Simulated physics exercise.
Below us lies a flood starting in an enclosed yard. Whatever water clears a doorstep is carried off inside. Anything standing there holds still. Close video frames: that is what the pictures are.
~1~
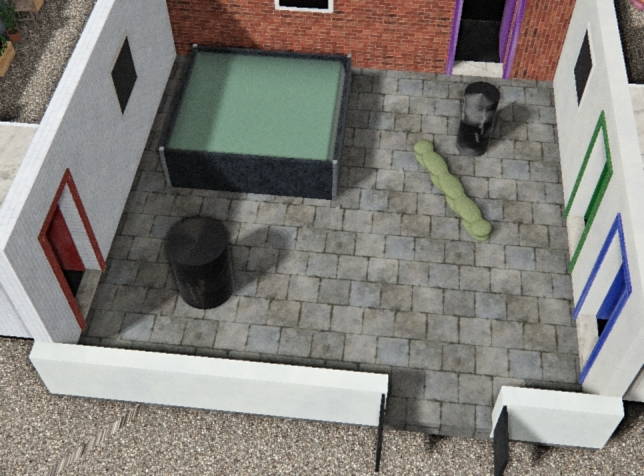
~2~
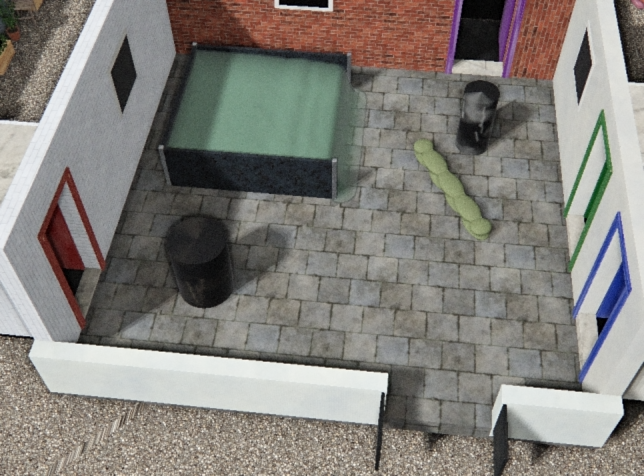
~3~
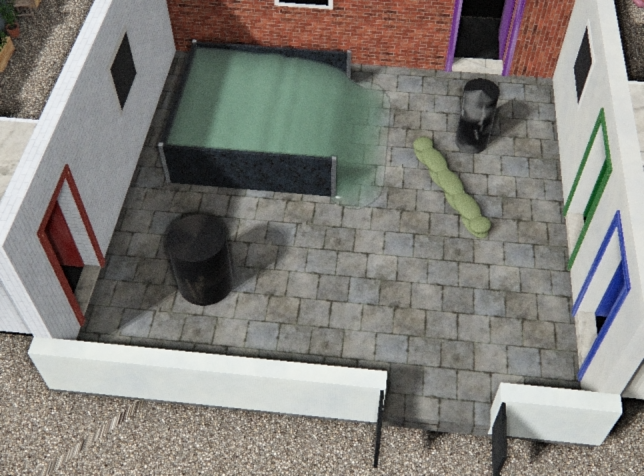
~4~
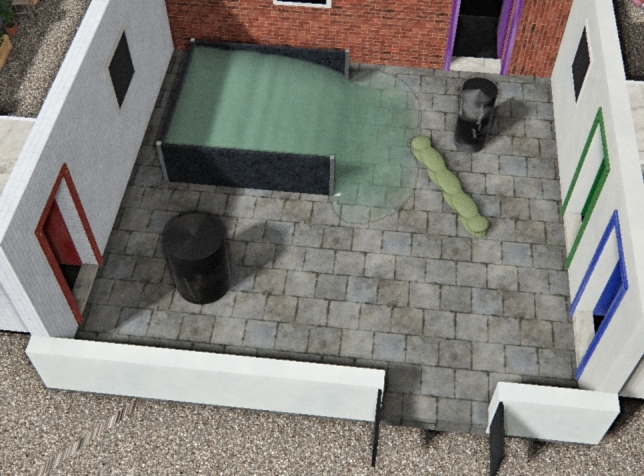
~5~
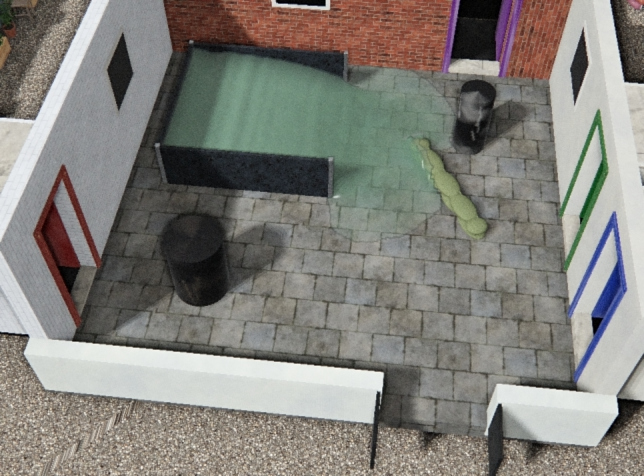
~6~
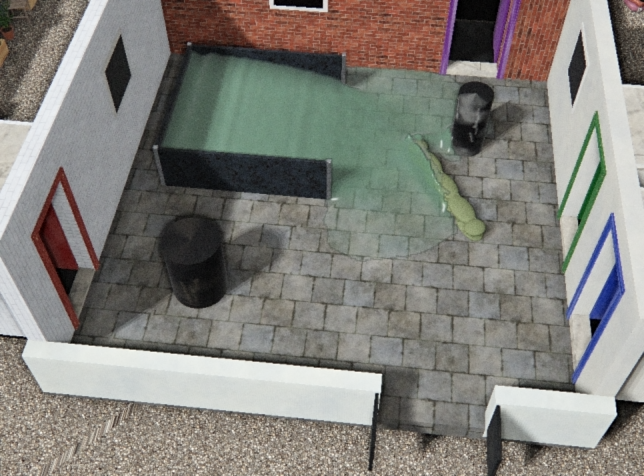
A large dark-walled tank of green water stands at the back left of a paved yard, seen from high above, between white side walls and a red brick back wall. A black cylinder stands in front, a lumpy yellow-green strip and smaller dark object lie to the right, and the doorways are framed in red, purple, green and blue. The tank's right side opens and water fans rightward across the paving, washing around the strip, as the camera shifts very slightly.
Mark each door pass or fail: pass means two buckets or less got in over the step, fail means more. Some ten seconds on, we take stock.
Green door - fail, purple door - fail, red door - fail, blue door - fail.
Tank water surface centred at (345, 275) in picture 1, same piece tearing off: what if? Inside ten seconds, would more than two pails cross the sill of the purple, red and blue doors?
Purple door exceeds it; red door stays within it; blue door exceeds it.
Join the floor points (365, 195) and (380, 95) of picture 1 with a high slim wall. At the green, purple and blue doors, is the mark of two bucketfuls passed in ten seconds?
Taking them in turn, the green one is spared, the purple one is spared and the blue one is spared.
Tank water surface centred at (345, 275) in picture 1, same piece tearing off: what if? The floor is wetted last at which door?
The one in red.
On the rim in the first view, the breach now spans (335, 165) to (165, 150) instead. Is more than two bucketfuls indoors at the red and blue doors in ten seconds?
Note - red door: Past the mark, blue door: Past the mark.
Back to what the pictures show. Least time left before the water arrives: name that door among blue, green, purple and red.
My answer: The door marked purple.
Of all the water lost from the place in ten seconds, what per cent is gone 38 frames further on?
Near 75 in a hundred.
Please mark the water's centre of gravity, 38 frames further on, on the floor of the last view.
Somewhere near (418, 216).
A moment on, water covers 35 % of the floor; the green door not reached, the purple door wet at the sill, nothing in, the red door not reached, the blue door not reached.
Next, water covers 50 % of the floor; the green door under two buckets in, the purple door under two buckets in, the red door not reached, the blue door wet at the sill, nothing in.
Then, water covers 60 % of the floor; the green door over two buckets in, the purple door far over two buckets in, the red door not reached, the blue door under two buckets in.
Later, water covers 75 % of the floor; the green door over two buckets in, the purple door far over two buckets in, the red door not reached, the blue door far over two buckets in.
In the end, water covers 95 % of the floor; the green door over two buckets in, the purple door far over two buckets in, the red door over two buckets in, the blue door far over two buckets in.
